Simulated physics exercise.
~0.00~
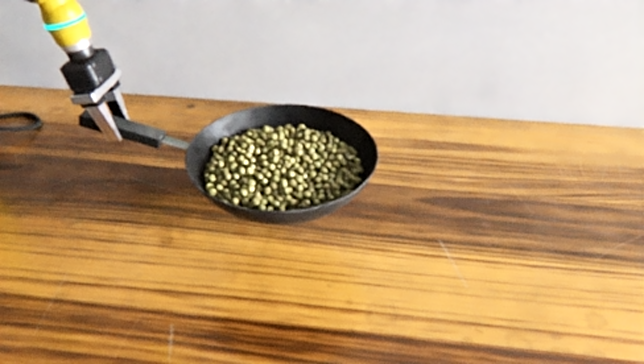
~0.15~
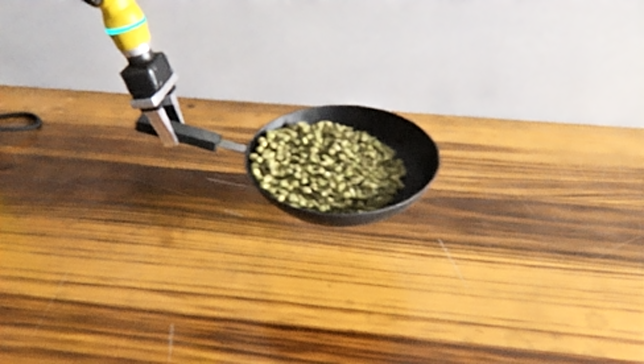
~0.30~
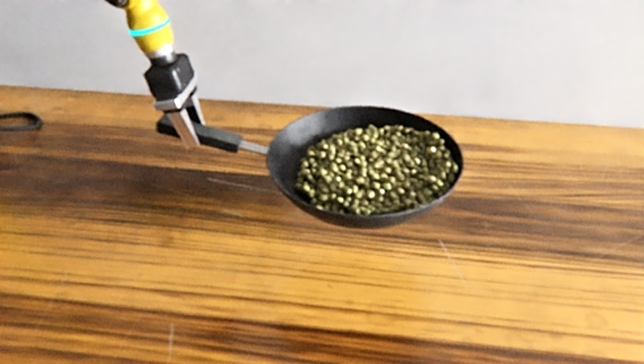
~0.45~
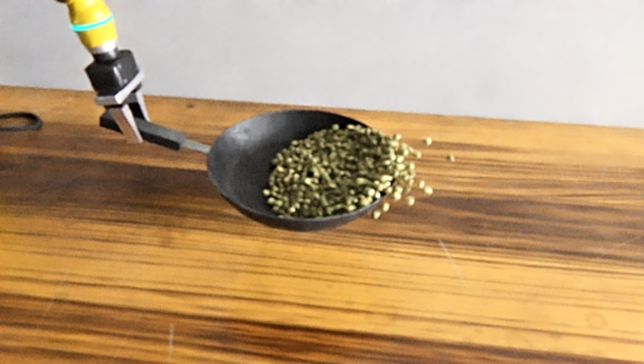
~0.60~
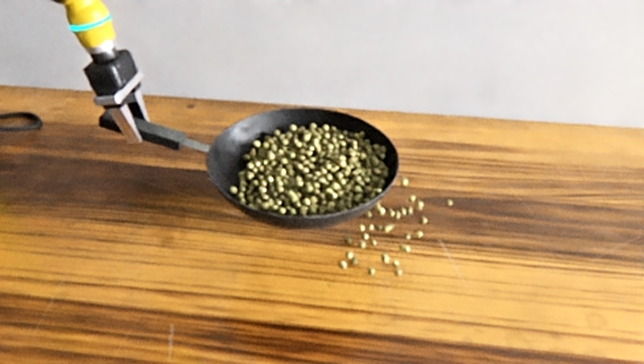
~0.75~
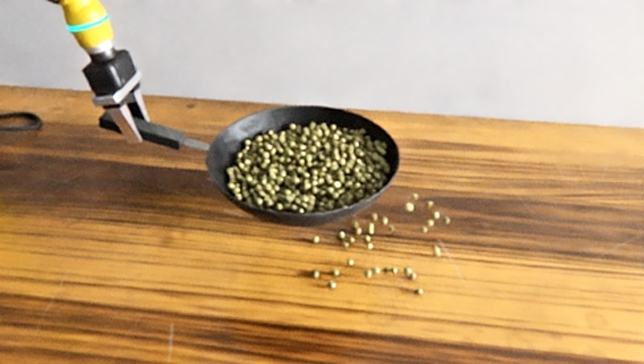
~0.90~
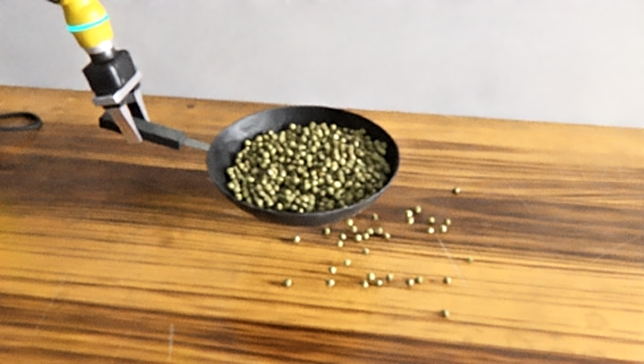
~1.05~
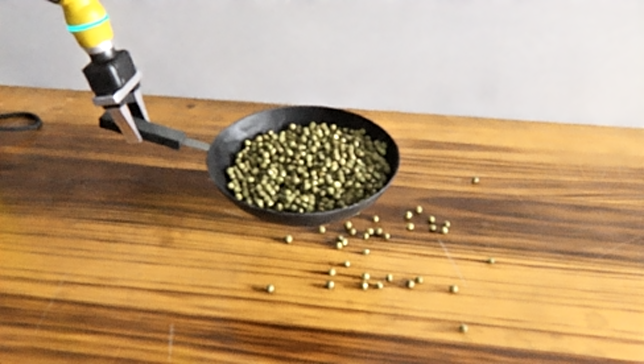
A robot arm holding a dark frying pan full of greenish beads moved it right, then jerked it back left, sending some beads over the far rim; they scattered and rolled across the wooden table while most stayed in the now still pan.
